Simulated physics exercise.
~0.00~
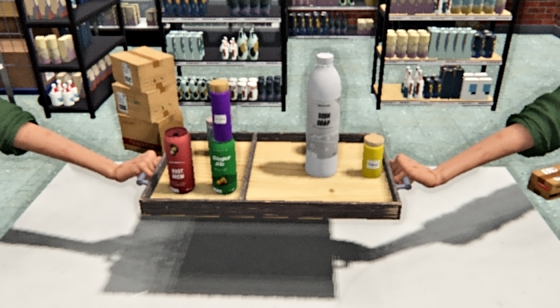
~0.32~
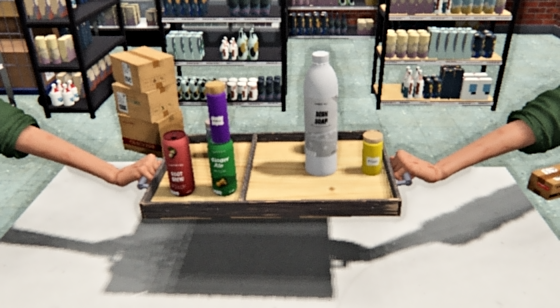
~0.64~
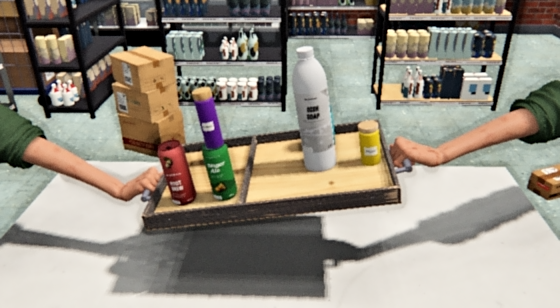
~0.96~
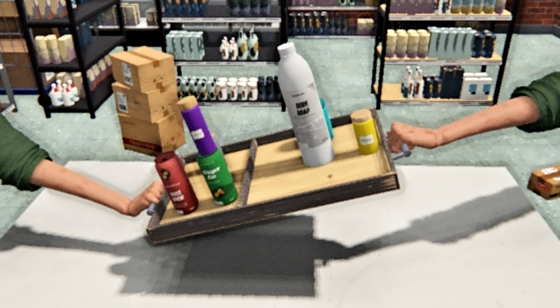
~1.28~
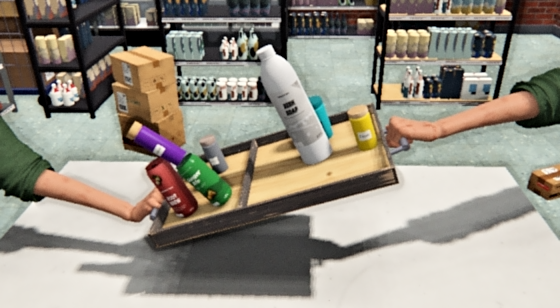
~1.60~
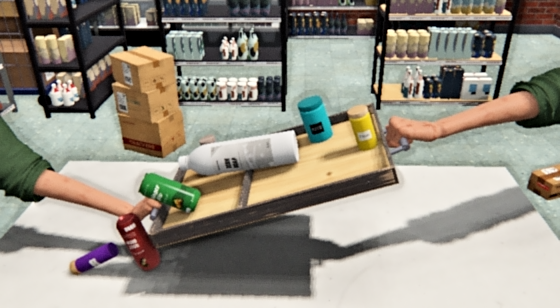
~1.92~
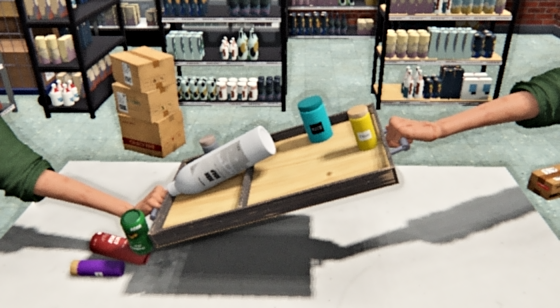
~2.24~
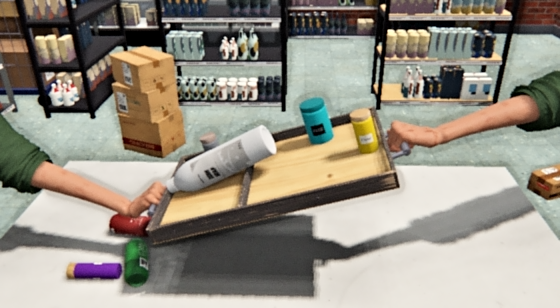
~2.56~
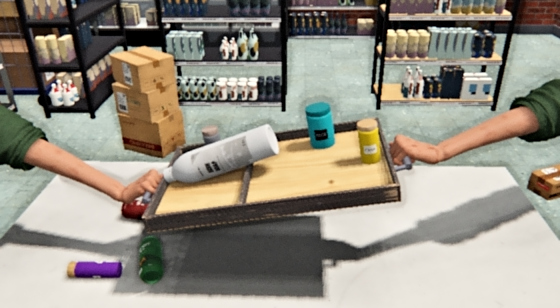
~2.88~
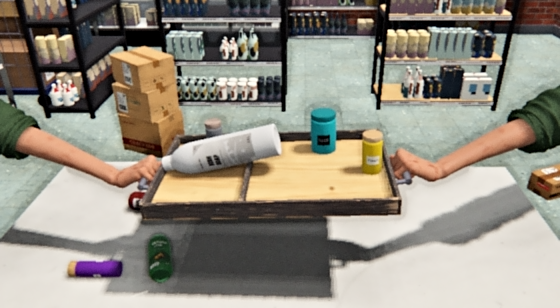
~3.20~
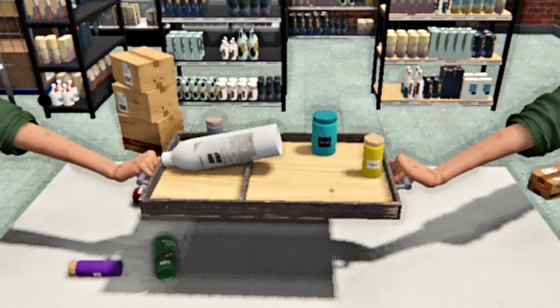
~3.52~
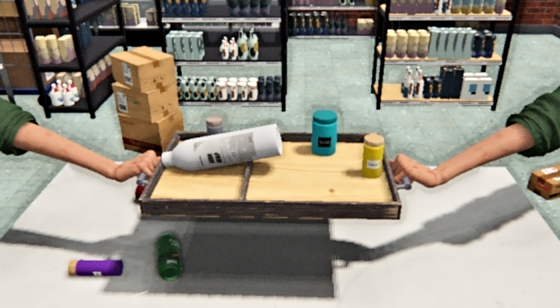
Tray held by two hands tipping down at left, toppling the white bottle and spilling three containers, then levelling with yellow shaker upright.
